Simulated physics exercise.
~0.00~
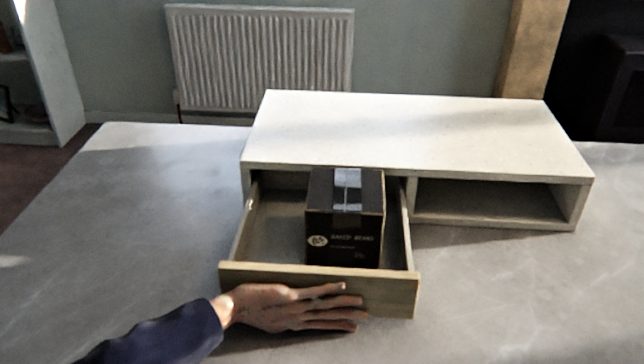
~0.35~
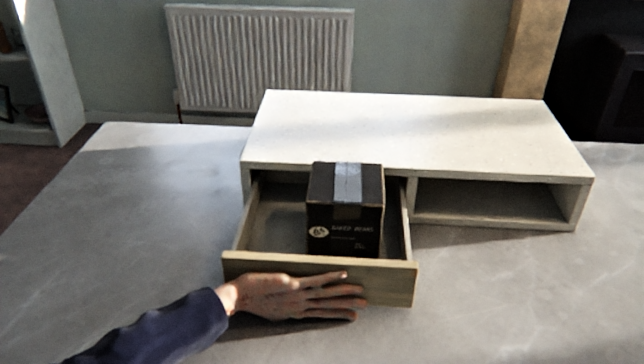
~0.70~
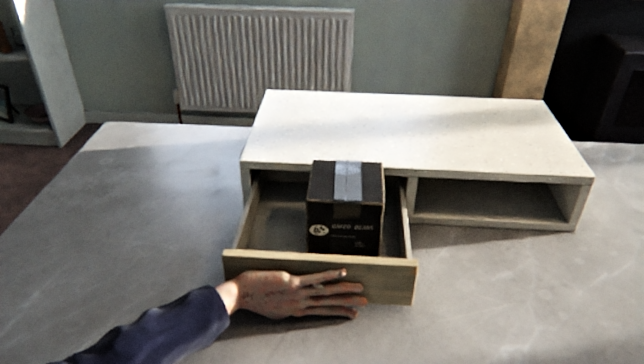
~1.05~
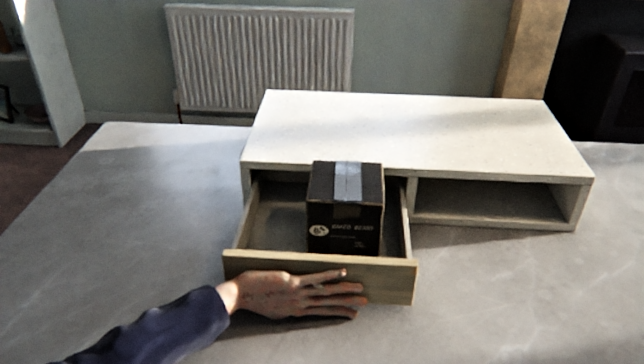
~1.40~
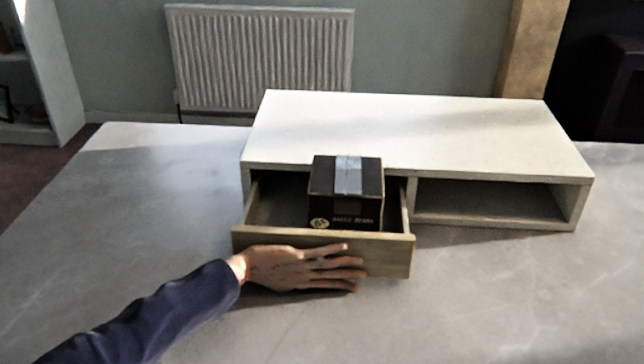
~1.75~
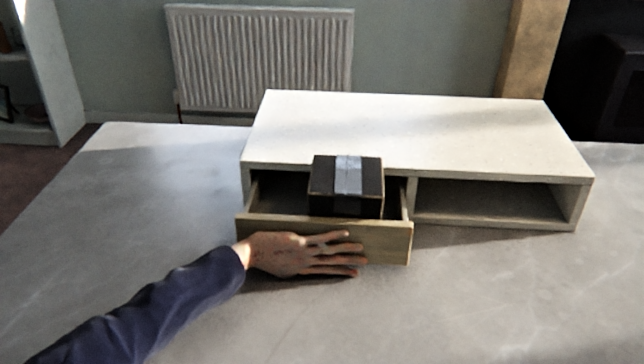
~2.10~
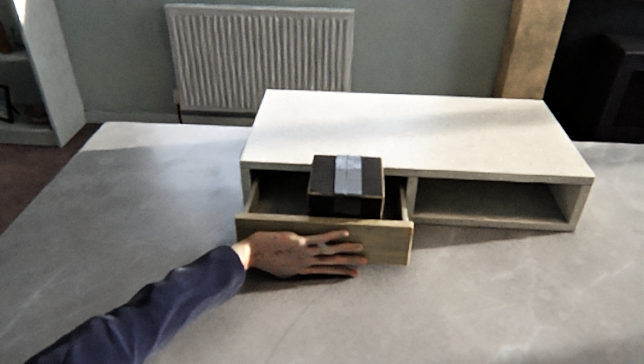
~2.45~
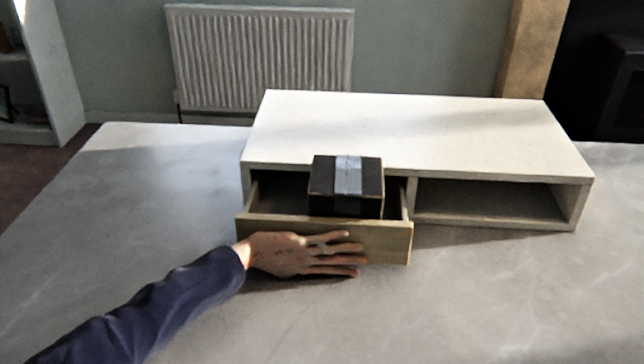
A hand pushes a drawer holding a black box inward until it stops partly open.
